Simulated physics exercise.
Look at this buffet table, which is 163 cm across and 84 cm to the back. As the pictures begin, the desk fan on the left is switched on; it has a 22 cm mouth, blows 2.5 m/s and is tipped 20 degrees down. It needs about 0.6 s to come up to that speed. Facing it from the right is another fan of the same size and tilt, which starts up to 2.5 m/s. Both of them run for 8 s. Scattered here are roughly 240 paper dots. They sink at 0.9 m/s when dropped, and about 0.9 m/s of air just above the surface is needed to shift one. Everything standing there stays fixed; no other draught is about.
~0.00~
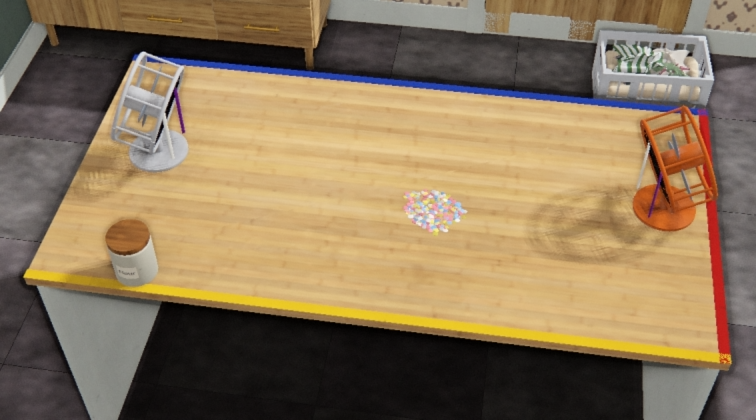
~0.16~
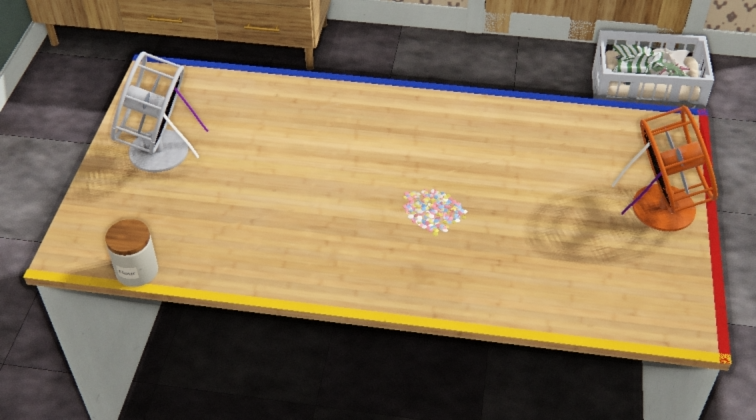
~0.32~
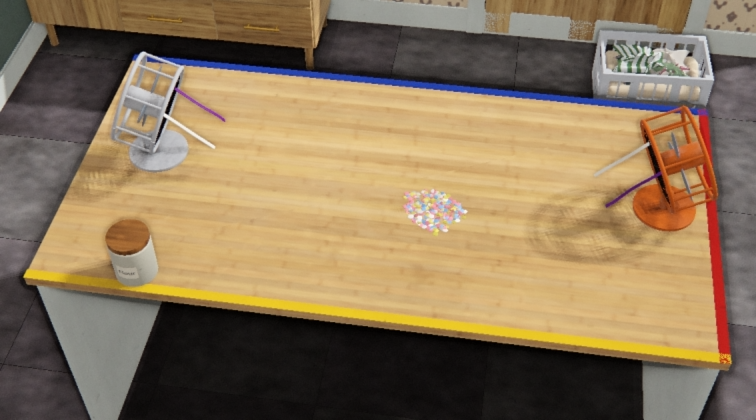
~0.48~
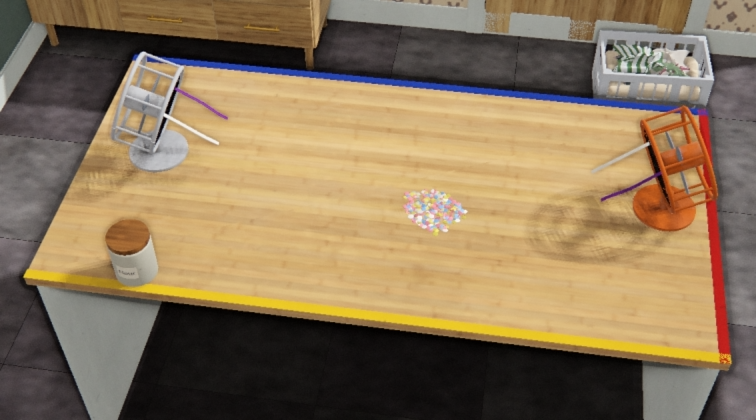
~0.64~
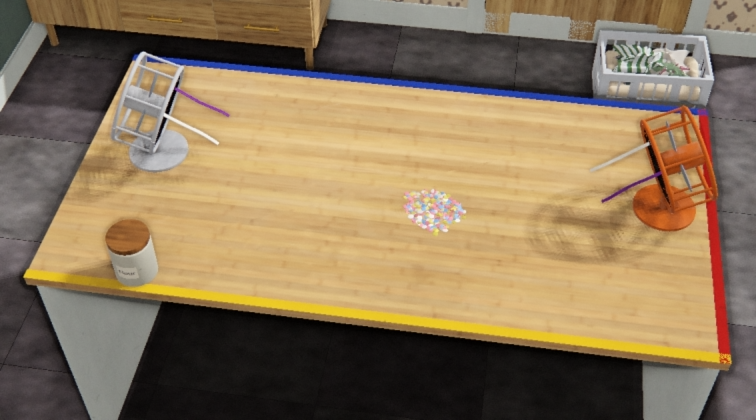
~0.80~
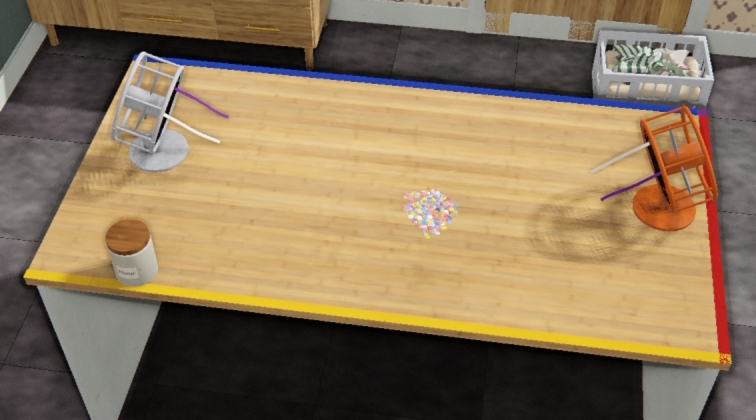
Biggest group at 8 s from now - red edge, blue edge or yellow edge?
The yellow edge has it.
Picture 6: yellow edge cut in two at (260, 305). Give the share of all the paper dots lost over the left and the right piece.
0 % left, 90 % right.
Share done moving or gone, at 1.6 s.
About 40 per cent.
After 1.6 s the count stands so, 0 % are over the red edge, 2 % over the blue edge and 72 % over the yellow edge; the middle of those left on the top is near (388, 237).
After 2.6 s the count stands so, 0 % are over the red edge, 10 % over the blue edge and 90 % over the yellow edge.
After 4.4 s the count stands so, 0 % are over the red edge, 10 % over the blue edge and 90 % over the yellow edge.
After 8.0 s, at the end, 0 % are over the red edge, 10 % over the blue edge and 90 % over the yellow edge.
